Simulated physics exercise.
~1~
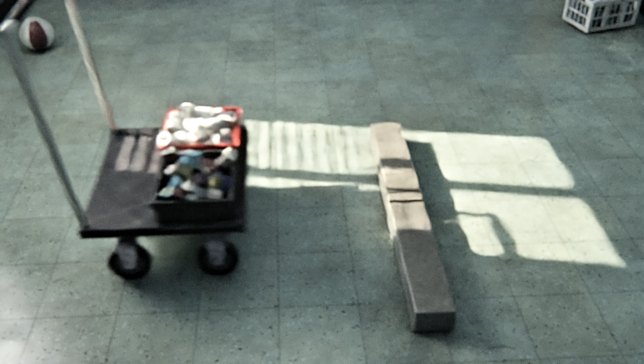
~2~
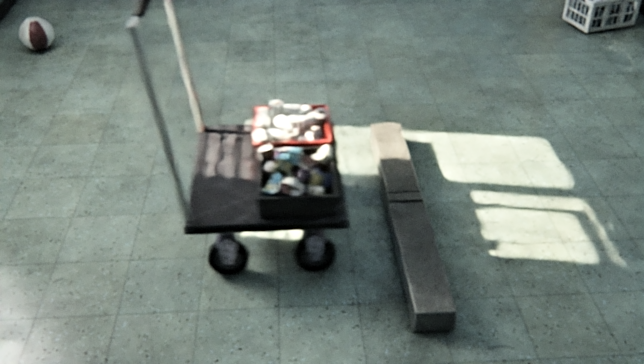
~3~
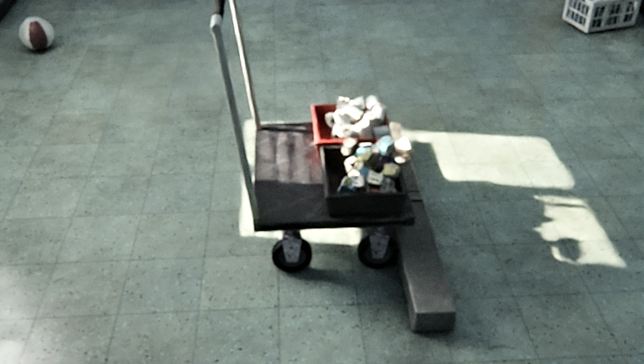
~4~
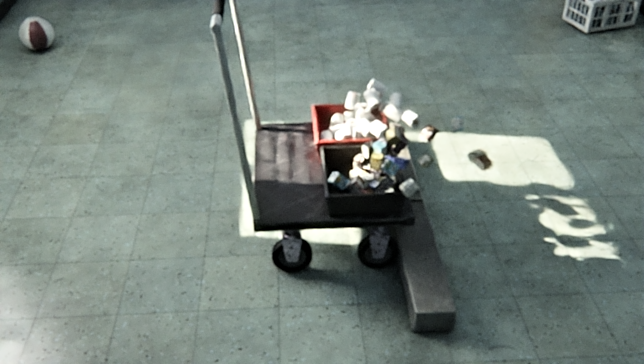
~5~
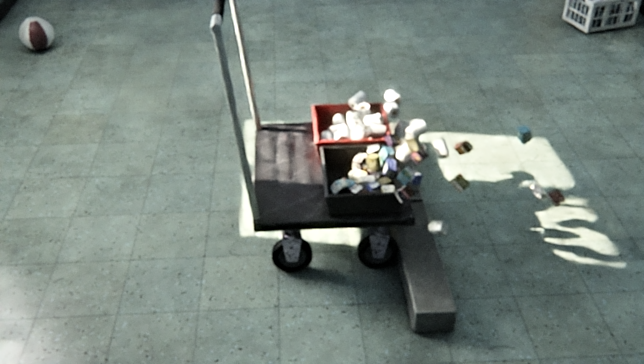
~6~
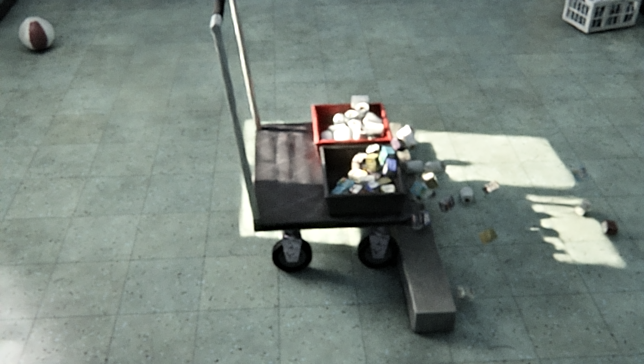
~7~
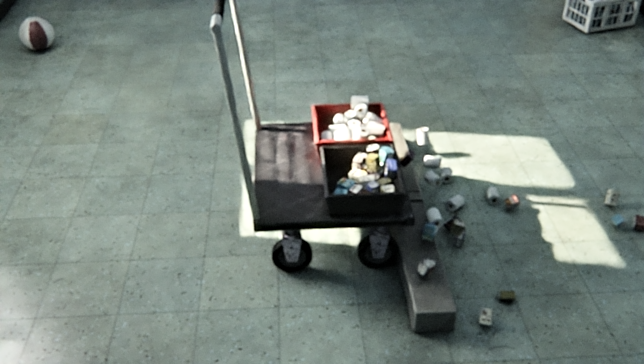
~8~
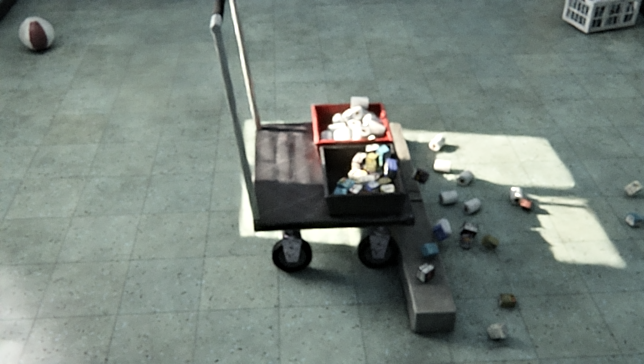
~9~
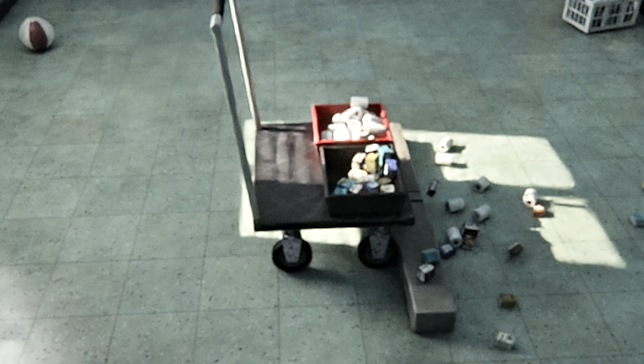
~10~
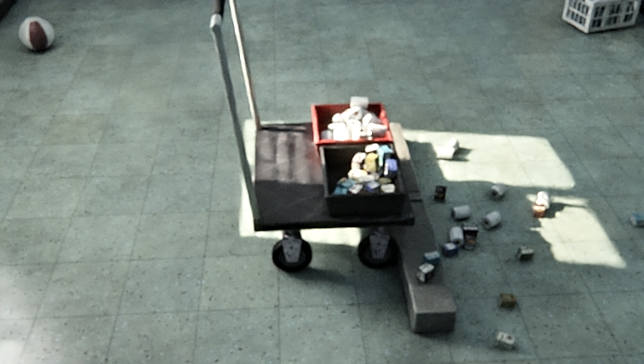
On a tiled floor, a flat cart carrying a red tub and a black tub of small pieces rolled right and stopped abruptly at a low step, flinging some pieces forward, which scattered across the floor beyond while both tubs stayed aboard, still partly filled.
